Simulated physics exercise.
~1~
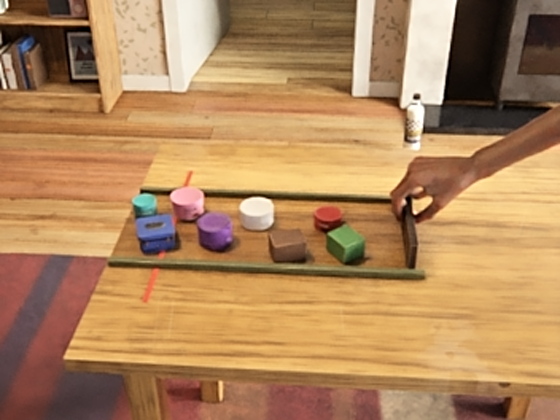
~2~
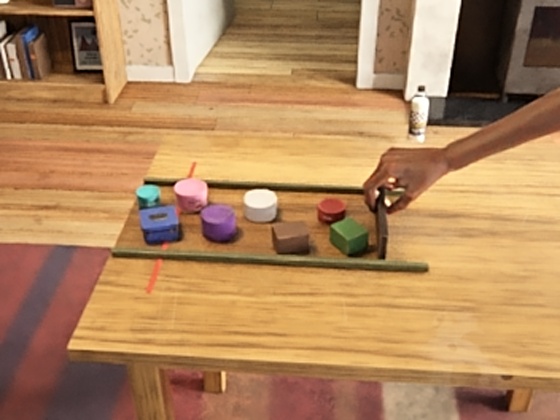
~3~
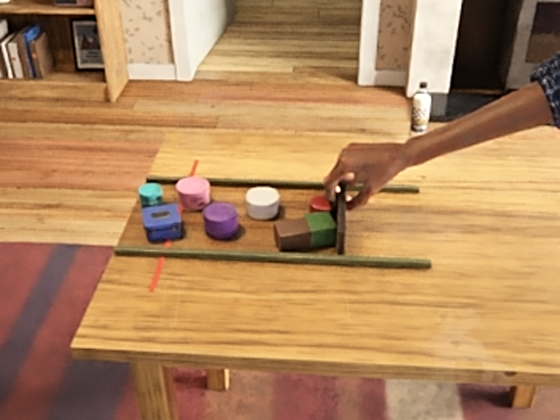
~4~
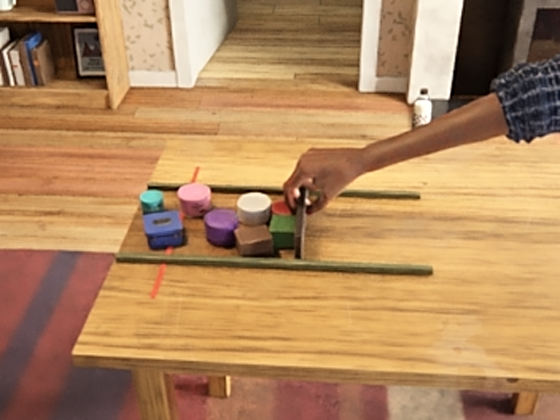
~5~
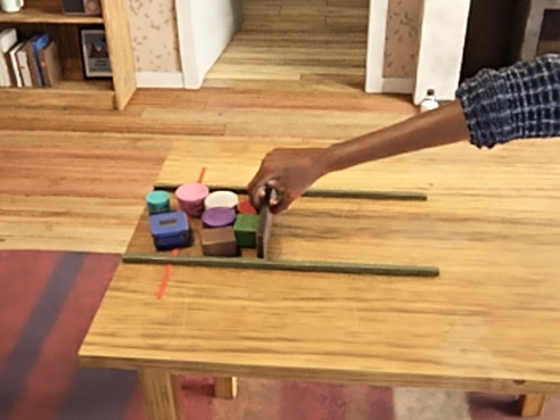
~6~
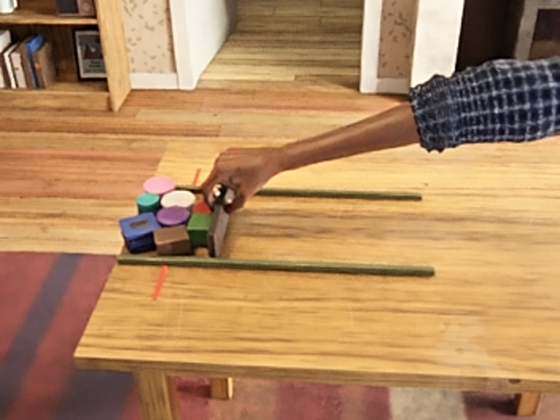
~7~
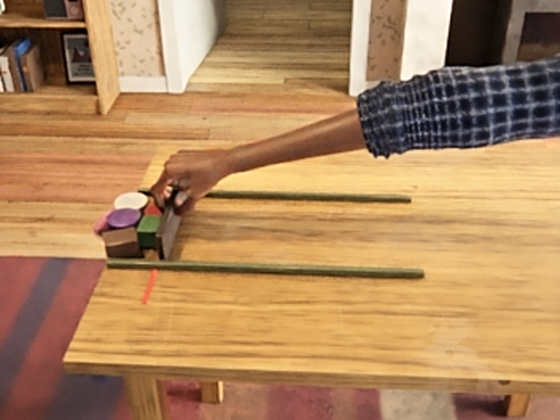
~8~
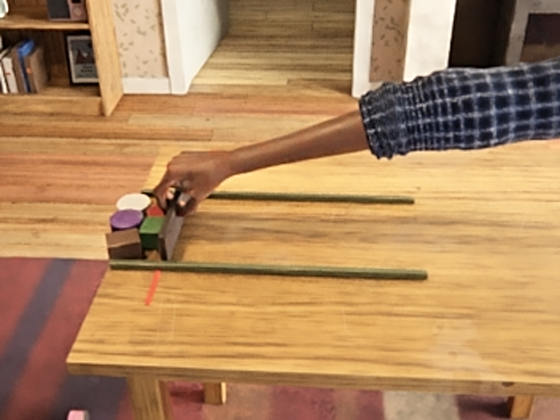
A hand holding an upright dark board pushes left along a channel between two green rails on a wooden table, seen from slightly above by a gently swaying camera. Ahead of it lie turquoise, pink, white, purple and red round pieces, a blue case, and brown and green blocks, with red tape near the left end. The board gathers the green, red and brown pieces first, then packs everything together. The crowded group slides over the table's left edge, and the blue case, turquoise tub and pink pot drop off. The board stops near the tape, with the white, purple, brown, green and red pieces bunched at the edge.
